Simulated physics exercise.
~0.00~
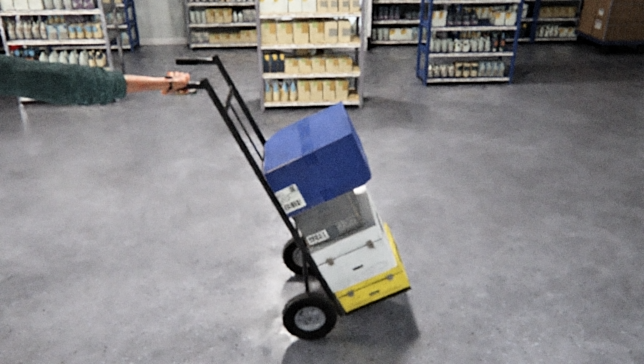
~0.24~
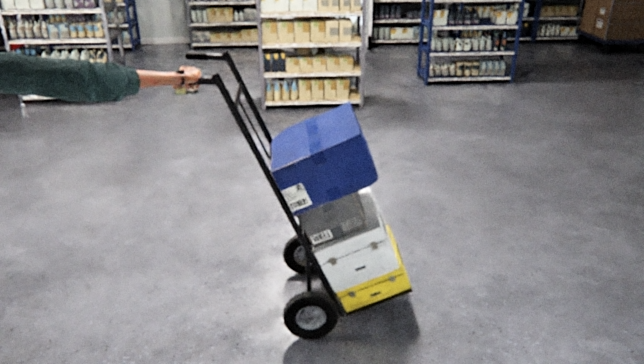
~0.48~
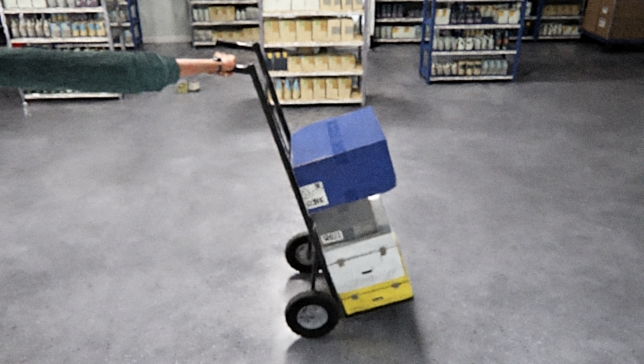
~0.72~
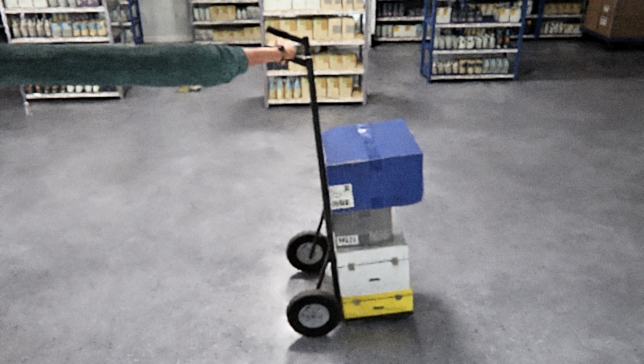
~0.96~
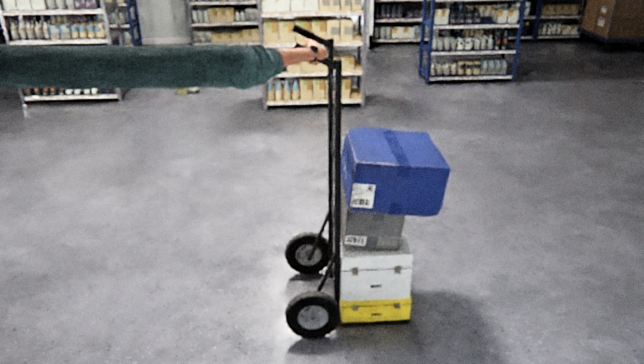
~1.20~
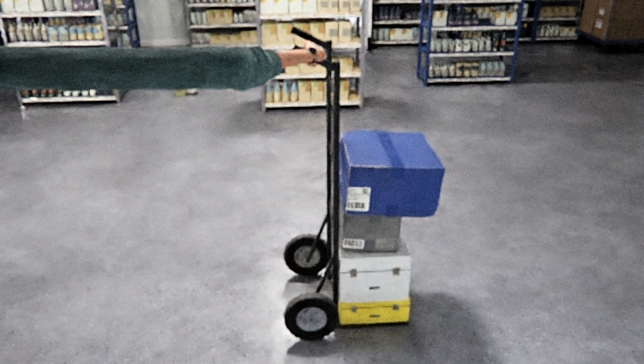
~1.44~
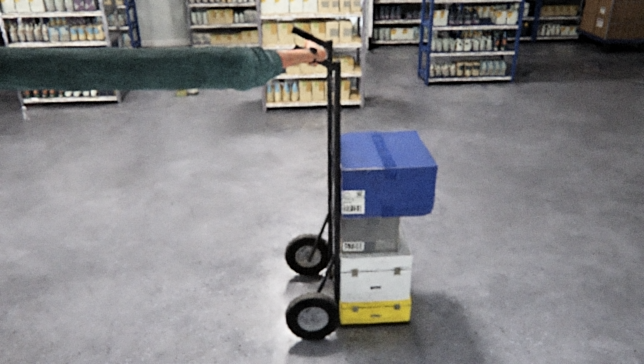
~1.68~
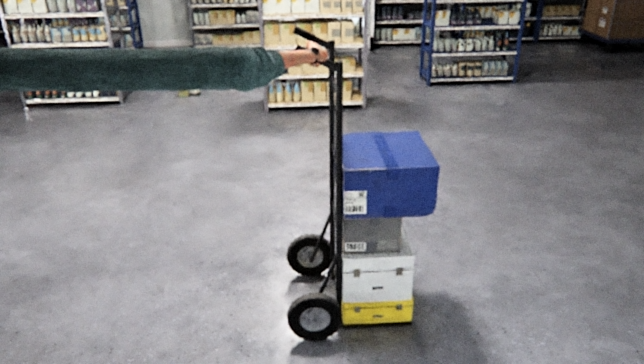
In a storeroom, a hand swings a loaded hand truck upright, and its stacked boxes stay on.
